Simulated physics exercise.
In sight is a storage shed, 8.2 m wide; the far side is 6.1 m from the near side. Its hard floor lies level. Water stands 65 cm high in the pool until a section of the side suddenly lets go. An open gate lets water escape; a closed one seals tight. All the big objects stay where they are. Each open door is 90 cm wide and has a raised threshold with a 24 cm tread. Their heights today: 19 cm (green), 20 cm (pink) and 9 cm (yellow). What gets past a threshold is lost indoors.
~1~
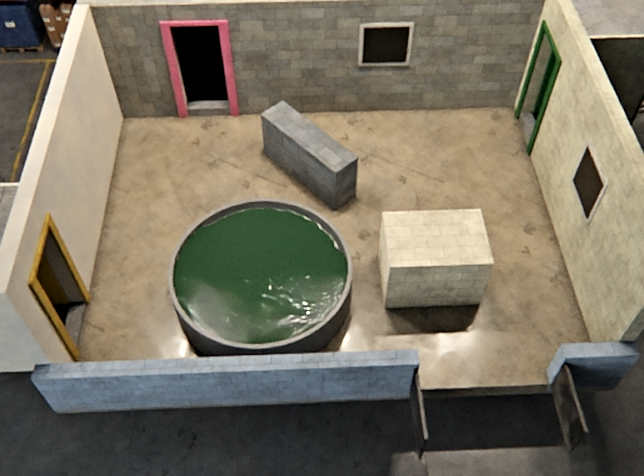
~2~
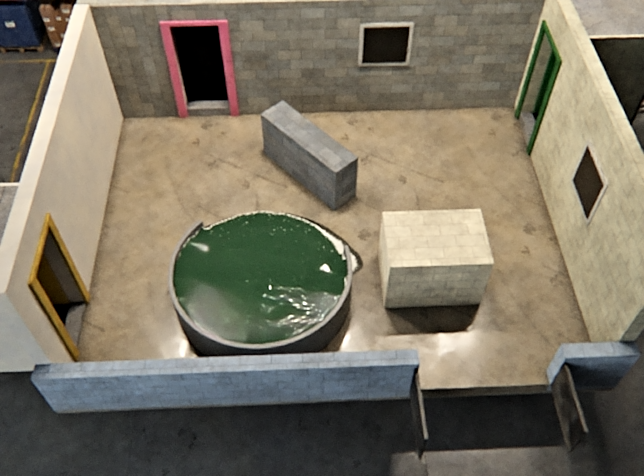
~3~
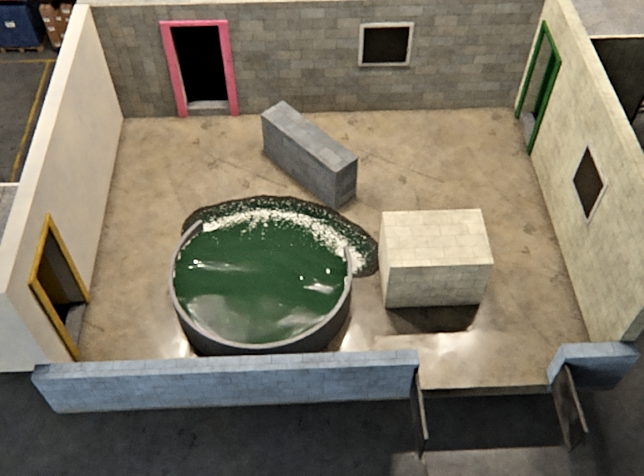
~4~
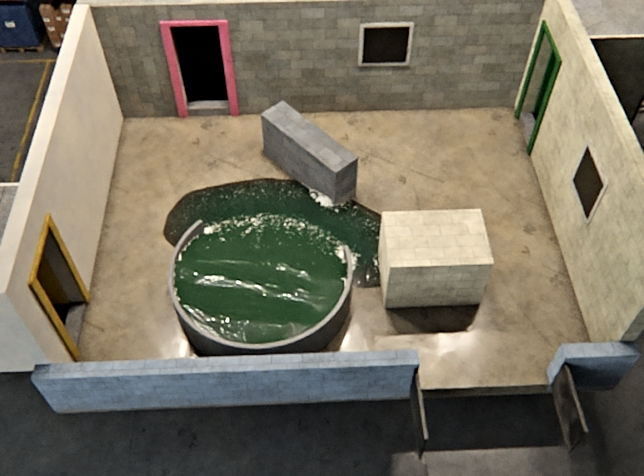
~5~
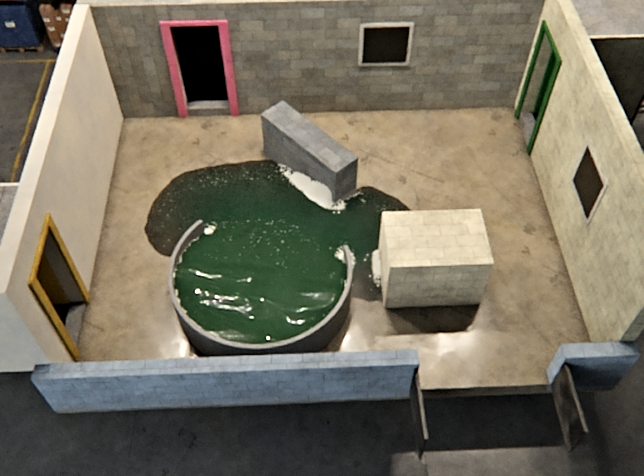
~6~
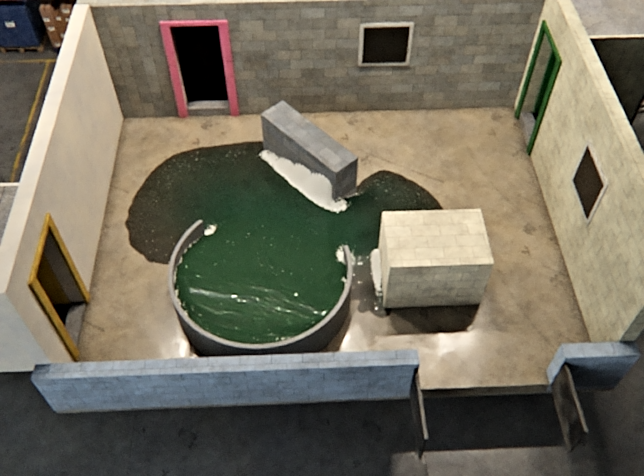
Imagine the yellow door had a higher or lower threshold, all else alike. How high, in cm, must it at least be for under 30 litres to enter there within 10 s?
Some 11 cm above the ground.
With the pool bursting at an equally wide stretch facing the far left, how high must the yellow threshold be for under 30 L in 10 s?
Some 15 cm.
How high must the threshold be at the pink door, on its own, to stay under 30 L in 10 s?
About 28 cm at pink.
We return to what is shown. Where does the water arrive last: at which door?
It is the yellow one.
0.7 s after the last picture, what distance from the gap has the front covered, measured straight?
About 4.6 m.
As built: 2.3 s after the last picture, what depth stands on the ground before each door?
Depths in cm: Green 19, pink 29, yellow 0.
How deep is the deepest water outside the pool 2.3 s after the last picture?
About 47 cm.
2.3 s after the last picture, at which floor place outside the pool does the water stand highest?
Around (132, 123).
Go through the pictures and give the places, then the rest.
In the first frame, the pool at (261, 270) is whole and still, 65 cm deep; the yellow door at (63, 294) is dry.
In the second frame, water pours out on the far side and has run 0.3 m, to a hidden place; about 8 cm deep outside, 65 cm at the back.
In the third frame, the gap is on the far side, the front 0.8 m out at (203, 211); the back of the pool holds 65 cm.
In the fourth frame, the front is at (188, 197), 1.2 m from the gap on the far side; 4.7 m2 of floor is wet, 65 cm left at the back.
In the fifth frame, the front is at (181, 178), 1.7 m from the gap on the far side; 7.1 m2 of floor is wet, 65 cm left at the back.
In the sixth frame, water pours out on the far side and has run 2.3 m, to (174, 159); about 6 cm deep outside, 62 cm at the back; 2.0 m in a straight line remain to the yellow door at (63, 294).
Then, 0.7 s after the last picture water covers 50 % of the floor, deepest (44 cm) near (330, 209); it has not reached the yellow door.
Then, 2.3 s after the last picture water covers 65 % of the floor, deepest (47 cm) near (132, 123); it has not reached the yellow door.
Then, 9.3 s after the last picture water covers 100 % of the floor, deepest (15 cm) near (100, 240); 14 cm at the yellow door, 53 litres in over its 9 cm threshold.
At the yellow door as built, the water peaked near 17 cm, 7.7 s after the last picture.
With a threshold of 9 cm, 54 litres would have come in within the 10 s; with 12 cm, 22 litres. So under 30 litres takes about 11 cm.
